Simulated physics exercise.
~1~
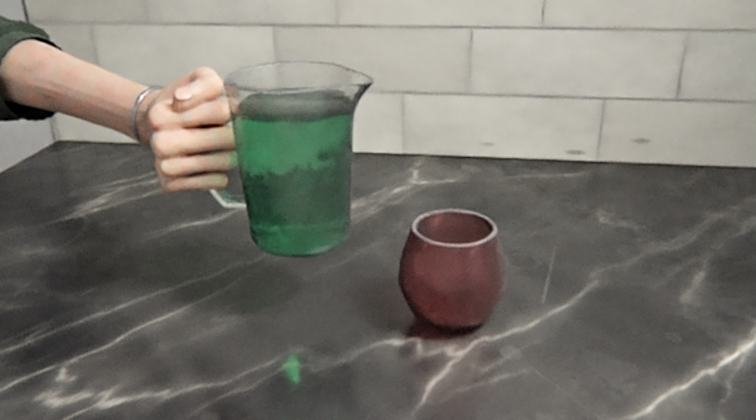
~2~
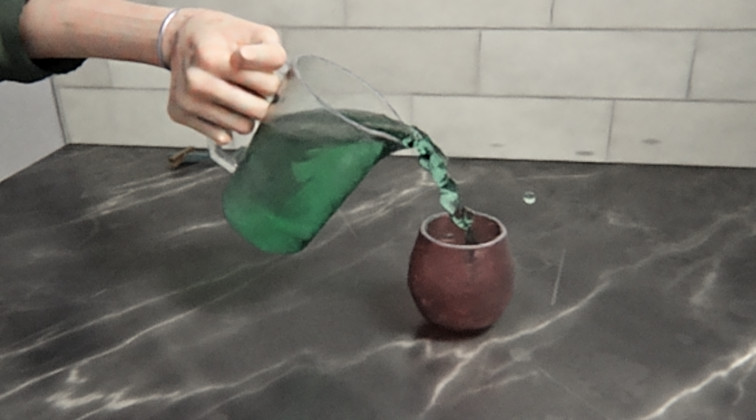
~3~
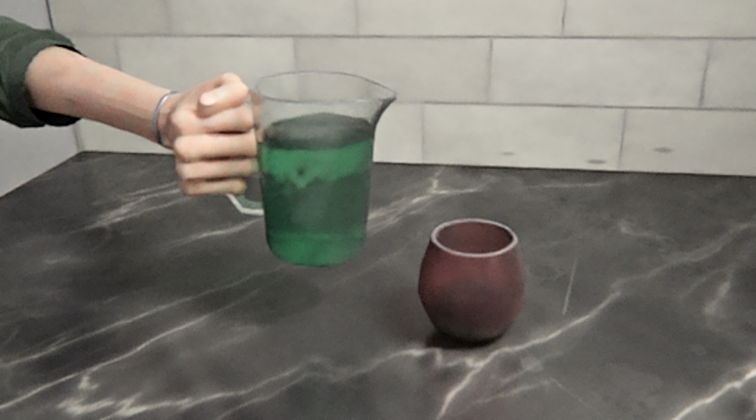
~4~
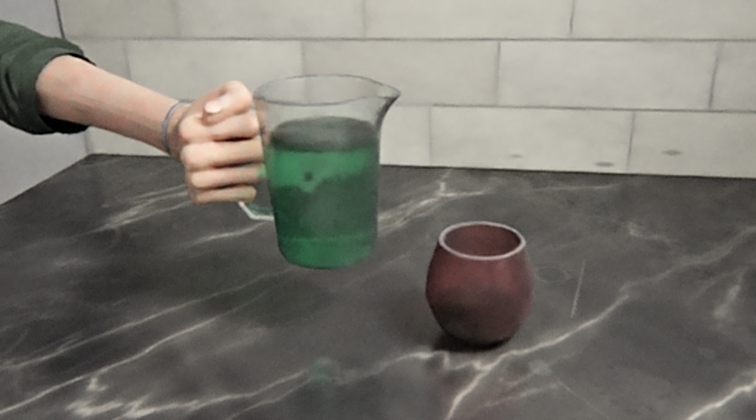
On a dark marbled countertop against a pale tiled wall, a hand held up a clear jug of green liquid, tipped it to pour a stream into a reddish stemless glass on the right, then turned the jug upright again, still holding plenty.
